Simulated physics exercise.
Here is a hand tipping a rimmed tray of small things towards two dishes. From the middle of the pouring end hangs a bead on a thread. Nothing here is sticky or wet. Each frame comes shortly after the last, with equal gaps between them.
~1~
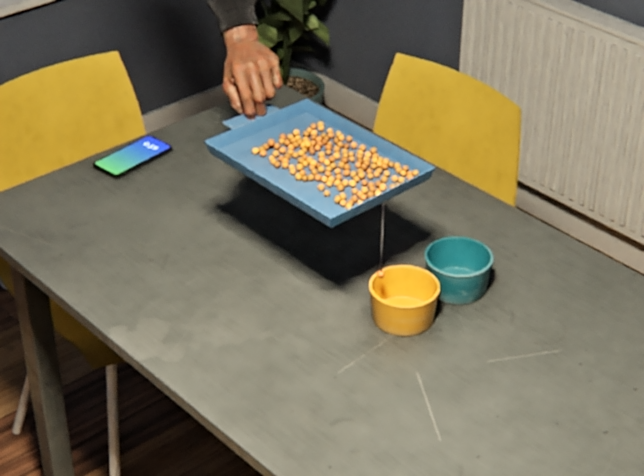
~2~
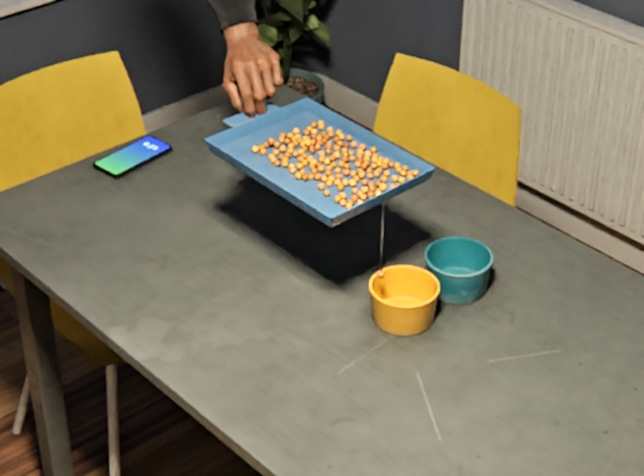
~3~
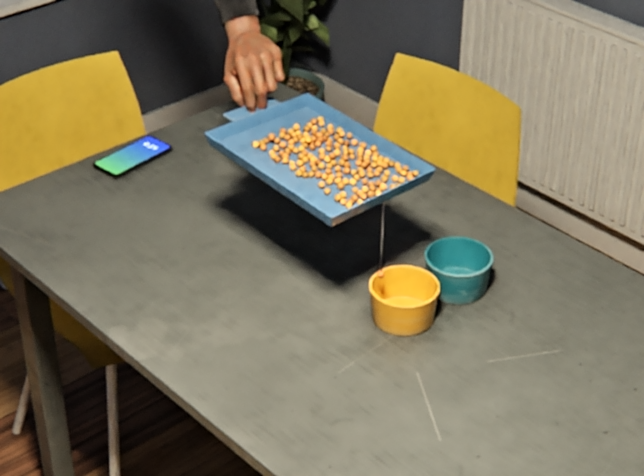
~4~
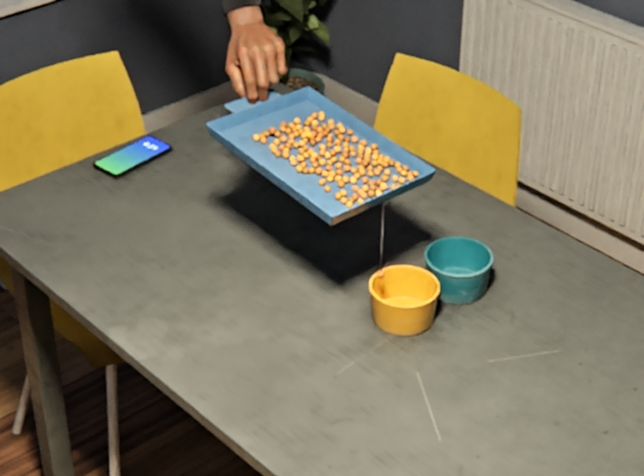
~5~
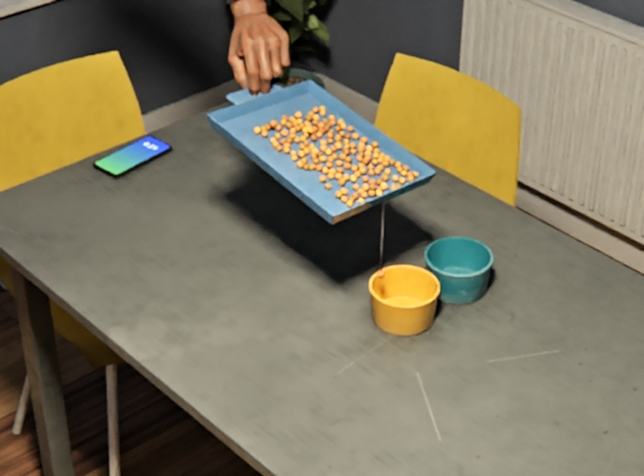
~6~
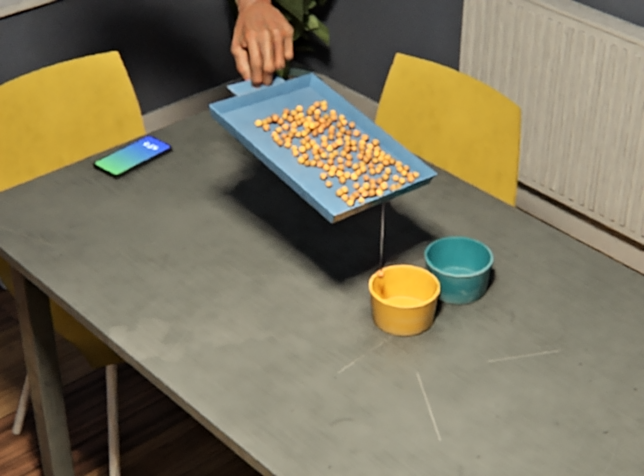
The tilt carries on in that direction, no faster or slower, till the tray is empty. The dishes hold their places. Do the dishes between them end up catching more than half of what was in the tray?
Yes.
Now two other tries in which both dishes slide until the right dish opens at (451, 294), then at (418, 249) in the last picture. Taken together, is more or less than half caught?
At place one not up to half; at place two not up to half.
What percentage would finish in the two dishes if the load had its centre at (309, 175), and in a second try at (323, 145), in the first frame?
Near 70 per cent and near 70 per cent.
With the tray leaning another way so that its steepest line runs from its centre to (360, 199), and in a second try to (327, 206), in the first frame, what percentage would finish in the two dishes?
In order, 20 in a hundred and 0 in a hundred.
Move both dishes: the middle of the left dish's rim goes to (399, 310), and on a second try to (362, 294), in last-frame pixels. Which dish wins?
First try: The right-side dish; second try: The right-side dish.
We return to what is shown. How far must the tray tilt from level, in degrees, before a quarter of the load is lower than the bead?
It is at around 105 degrees by then.
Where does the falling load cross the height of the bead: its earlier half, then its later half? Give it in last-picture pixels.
(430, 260) first, (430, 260) later.
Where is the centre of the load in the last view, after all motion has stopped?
Roughly pixel (435, 297).
Soon, tray tipped steeply; all on the tray.
A while on, tray tipped right over; nearly all on the tray; a stray few in the left dish; a stray few in the right dish; a stray few in the air.
Towards the end, tray tipped past a quarter turn; about a third in the left dish; about a third in the right dish; about a third outside both.
Finally, tray tipped past a quarter turn; about a third in the left dish; about a third in the right dish; about a third outside both.
